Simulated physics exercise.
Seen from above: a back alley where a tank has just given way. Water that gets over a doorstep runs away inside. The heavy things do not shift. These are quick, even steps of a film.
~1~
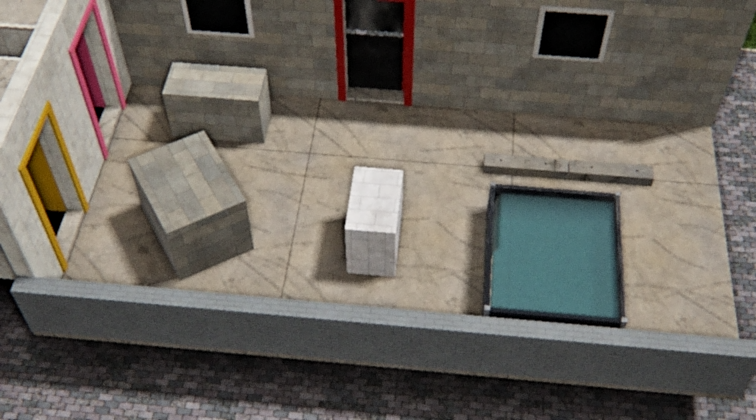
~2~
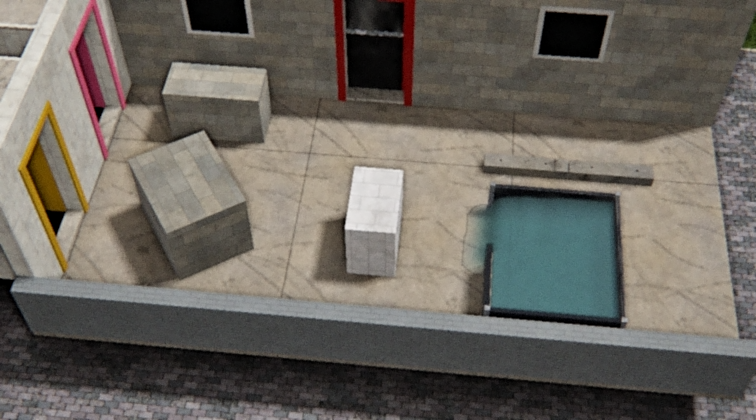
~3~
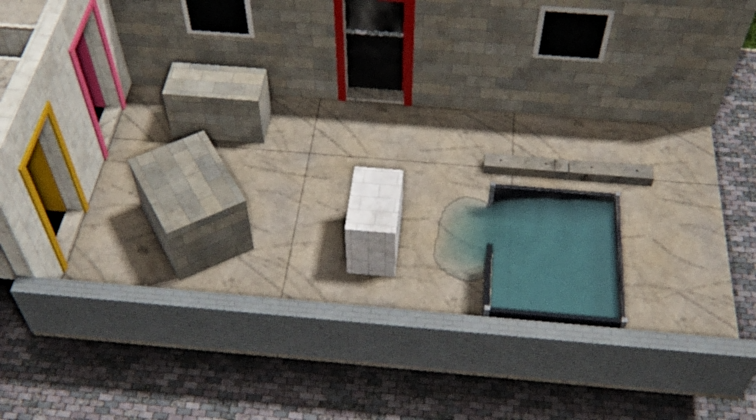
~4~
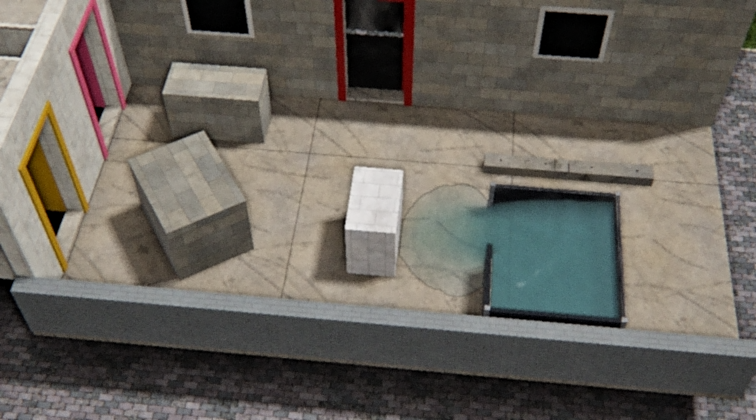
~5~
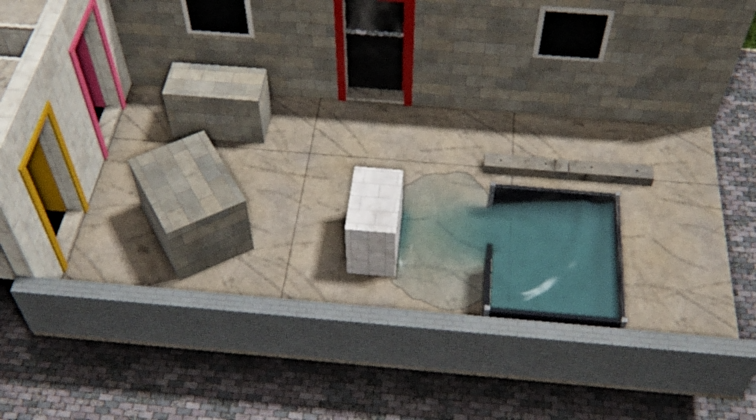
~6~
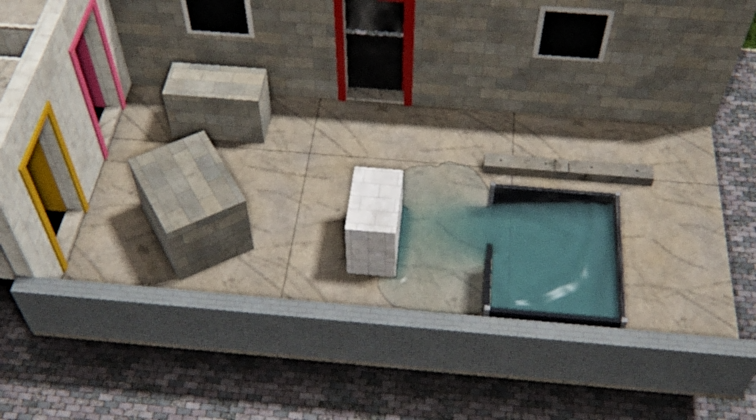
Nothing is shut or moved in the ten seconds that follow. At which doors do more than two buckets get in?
The red door takes more than that; the pink door stays under that; the yellow door stays under that.
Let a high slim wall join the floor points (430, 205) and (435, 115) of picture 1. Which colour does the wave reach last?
I say the yellow-painted one.
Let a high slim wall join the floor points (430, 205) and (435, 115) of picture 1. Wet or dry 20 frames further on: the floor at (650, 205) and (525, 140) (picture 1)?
As listed: Free of water, flooded.
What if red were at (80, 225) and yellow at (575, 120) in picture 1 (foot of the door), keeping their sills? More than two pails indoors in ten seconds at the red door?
Then: The red one takes less.
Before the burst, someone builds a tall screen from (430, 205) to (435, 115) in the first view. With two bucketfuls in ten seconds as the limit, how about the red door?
Then: The red door holds.
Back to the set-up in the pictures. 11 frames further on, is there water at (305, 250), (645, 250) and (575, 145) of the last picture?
As listed: Not flooded, clear, not flooded.
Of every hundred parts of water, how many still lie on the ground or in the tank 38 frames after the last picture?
Close to 90 %.
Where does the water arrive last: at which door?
The yellow-painted one.
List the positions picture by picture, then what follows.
The first picture shows still water in the water tank at (554, 253).
In the second picture, water pours out at (491, 233) and has run to (474, 269).
In the third picture, water pours out at (491, 234) and has run to (444, 263).
In the fourth picture, water pours out at (491, 234) and has run to (406, 249).
In the fifth picture, water pours out at (491, 234) and has run to a hidden place.
In the sixth picture, water pours out at (491, 234) and has run to a hidden place.
A moment on, water covers 15 % of the floor; the red door not reached, the pink door not reached, the yellow door not reached.
Next, water covers 30 % of the floor; the red door under two buckets in, the pink door not reached, the yellow door not reached.
Then, water covers 50 % of the floor; the red door over two buckets in, the pink door not reached, the yellow door not reached.
Later, water covers 65 % of the floor; the red door far over two buckets in, the pink door wet at the sill, nothing in, the yellow door wet at the sill, nothing in.
In the end, water covers 80 % of the floor; the red door far over two buckets in, the pink door wet at the sill, nothing in, the yellow door wet at the sill, nothing in.
